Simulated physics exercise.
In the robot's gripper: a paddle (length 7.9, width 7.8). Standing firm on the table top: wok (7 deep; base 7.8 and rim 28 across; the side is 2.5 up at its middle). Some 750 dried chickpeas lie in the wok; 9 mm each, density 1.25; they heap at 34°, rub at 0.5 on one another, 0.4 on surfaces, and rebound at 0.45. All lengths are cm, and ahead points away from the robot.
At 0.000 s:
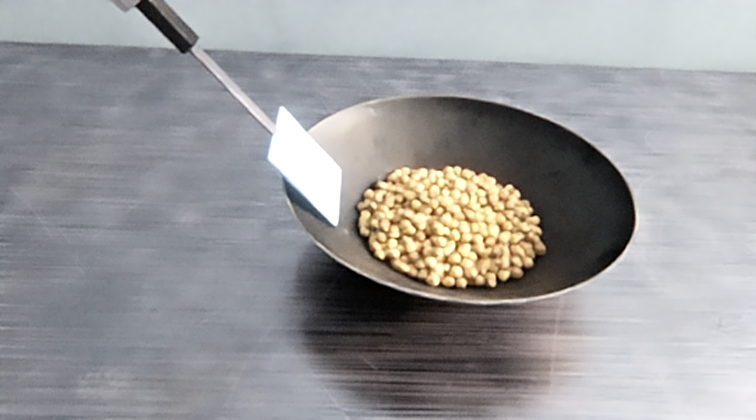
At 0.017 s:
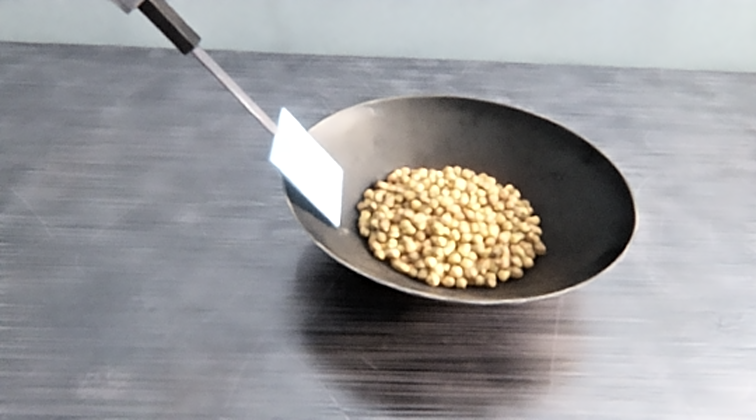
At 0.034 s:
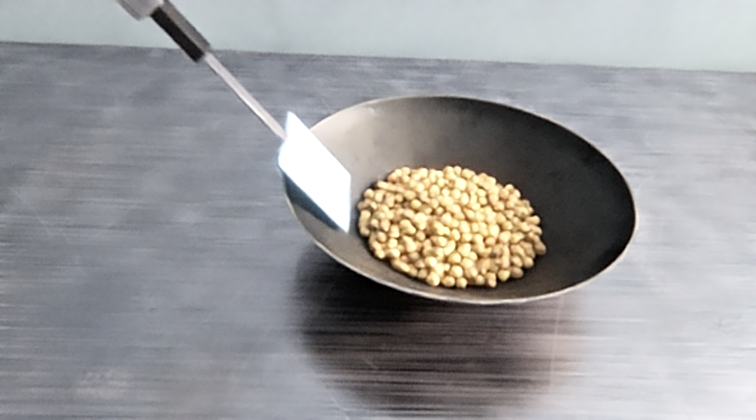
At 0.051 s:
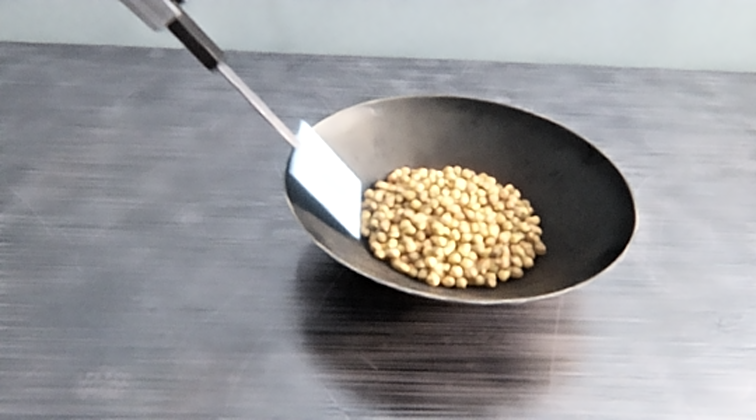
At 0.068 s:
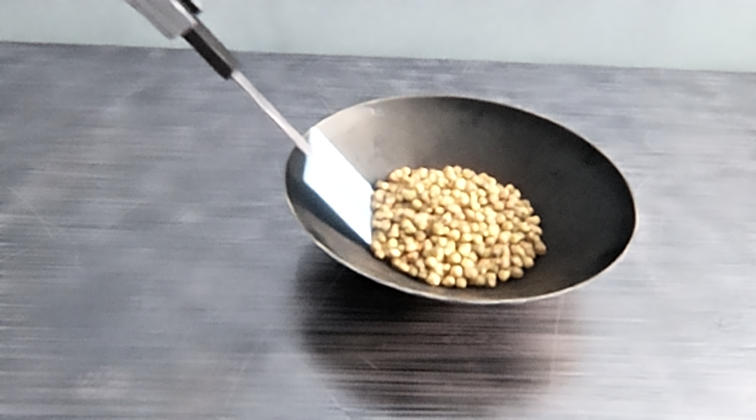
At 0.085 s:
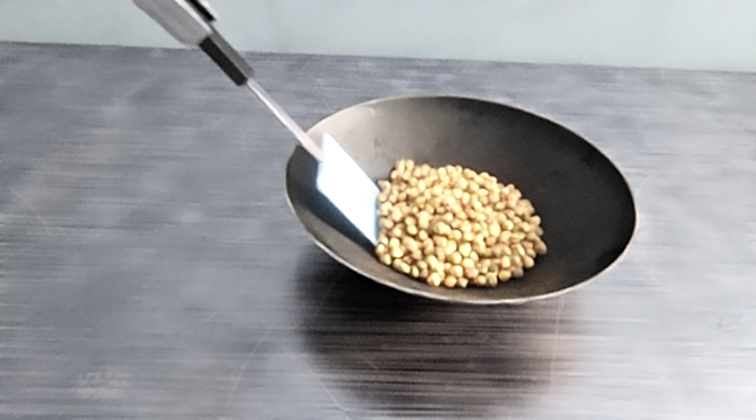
A flat, pale spatula blade on a thin rod, held by a robot gripper, starts inside the left side of a dark wok, beside a heap of dried chickpeas. It slides slowly down and to the right, meets the heap's left edge and nudges those chickpeas slightly inward.
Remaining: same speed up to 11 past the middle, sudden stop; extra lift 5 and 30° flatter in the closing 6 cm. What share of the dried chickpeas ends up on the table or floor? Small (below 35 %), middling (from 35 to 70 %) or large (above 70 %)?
Share on the table or floor: Small (below 35 %).
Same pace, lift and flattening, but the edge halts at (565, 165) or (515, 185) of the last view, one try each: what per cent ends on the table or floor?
Some 15 and 0 per cent.
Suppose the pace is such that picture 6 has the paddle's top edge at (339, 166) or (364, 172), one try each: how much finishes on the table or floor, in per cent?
About 35 and 45 per cent.
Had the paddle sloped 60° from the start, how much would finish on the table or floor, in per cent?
In that case some 25 per cent.
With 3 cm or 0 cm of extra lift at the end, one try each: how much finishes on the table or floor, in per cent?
About 30 and 20 per cent.
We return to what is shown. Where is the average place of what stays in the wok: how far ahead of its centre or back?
Roughly 3.5 cm ahead.
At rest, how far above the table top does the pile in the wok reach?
Roughly 7.0 cm.
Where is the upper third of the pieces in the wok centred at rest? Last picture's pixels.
Around (546, 212).
By 0.20 s, sloping 51°, highest piece 6 above the table; 749 in the wok.
By 0.31 s, sloping 43°, highest piece 8 above the table; 749 in the wok.
By 0.57 s, sloping 21°, highest piece 9 above the table; 566 in the wok, 99 on the table or floor, 84 on the blade or in flight.
By 1.62 s, sloping 21°, highest piece 7 above the table; 566 in the wok, 183 on the table or floor.
Final count, 566 in the wok, 183 on the table or floor. That is 24 % on the table or floor.
